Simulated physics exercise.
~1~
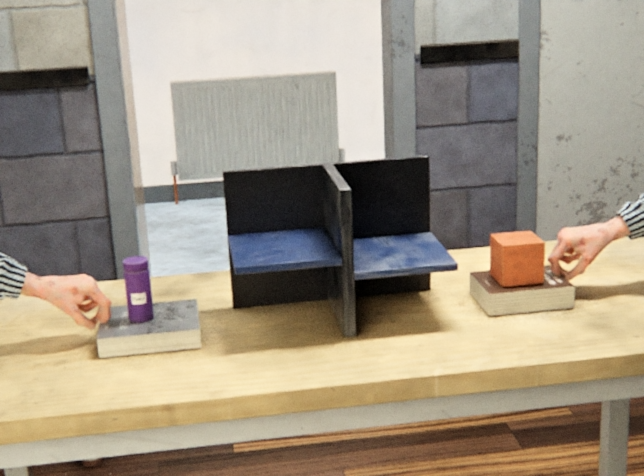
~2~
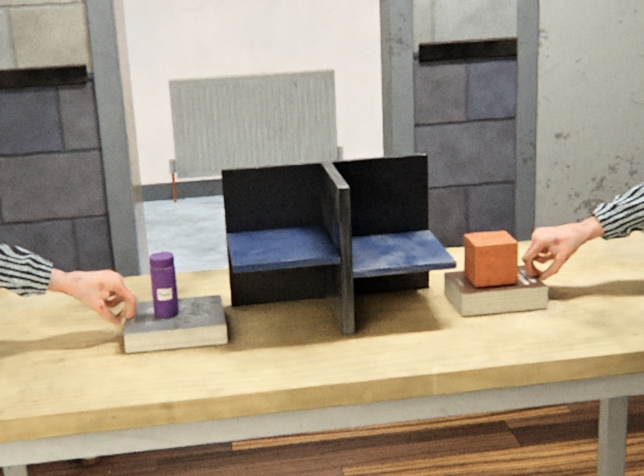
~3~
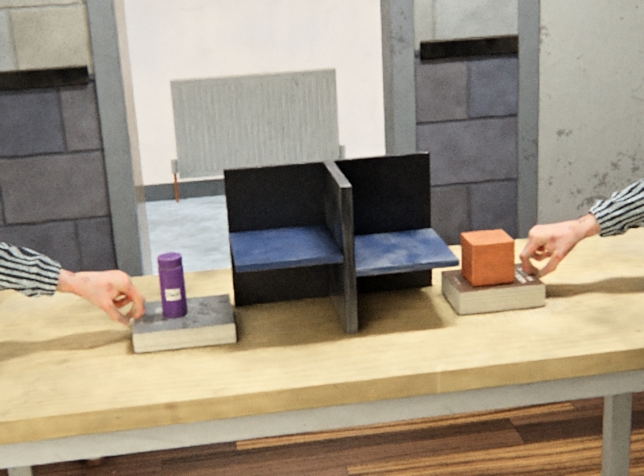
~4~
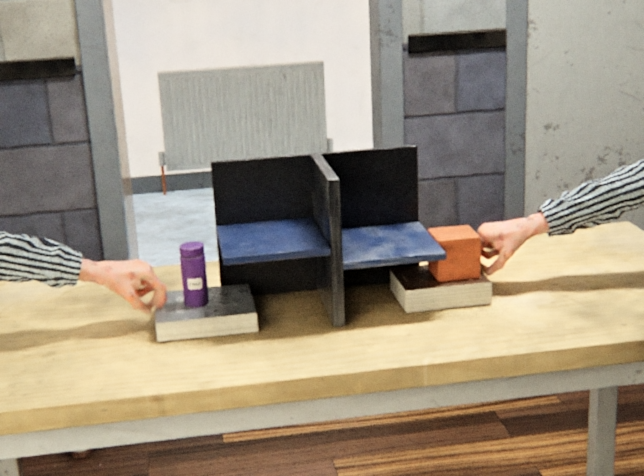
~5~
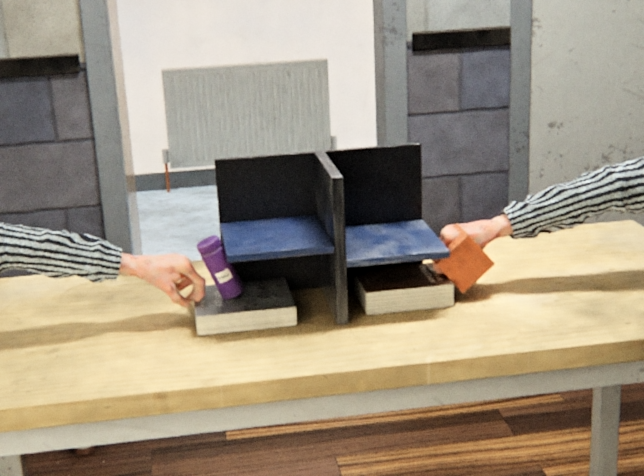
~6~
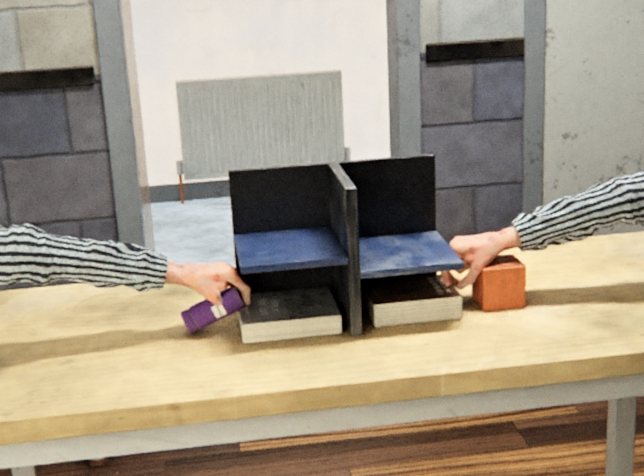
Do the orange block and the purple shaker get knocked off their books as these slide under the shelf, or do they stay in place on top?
Both are knocked back off their books. The orange block ends up on the table to the right of the shelf, and the purple shaker ends up on its side to the left.
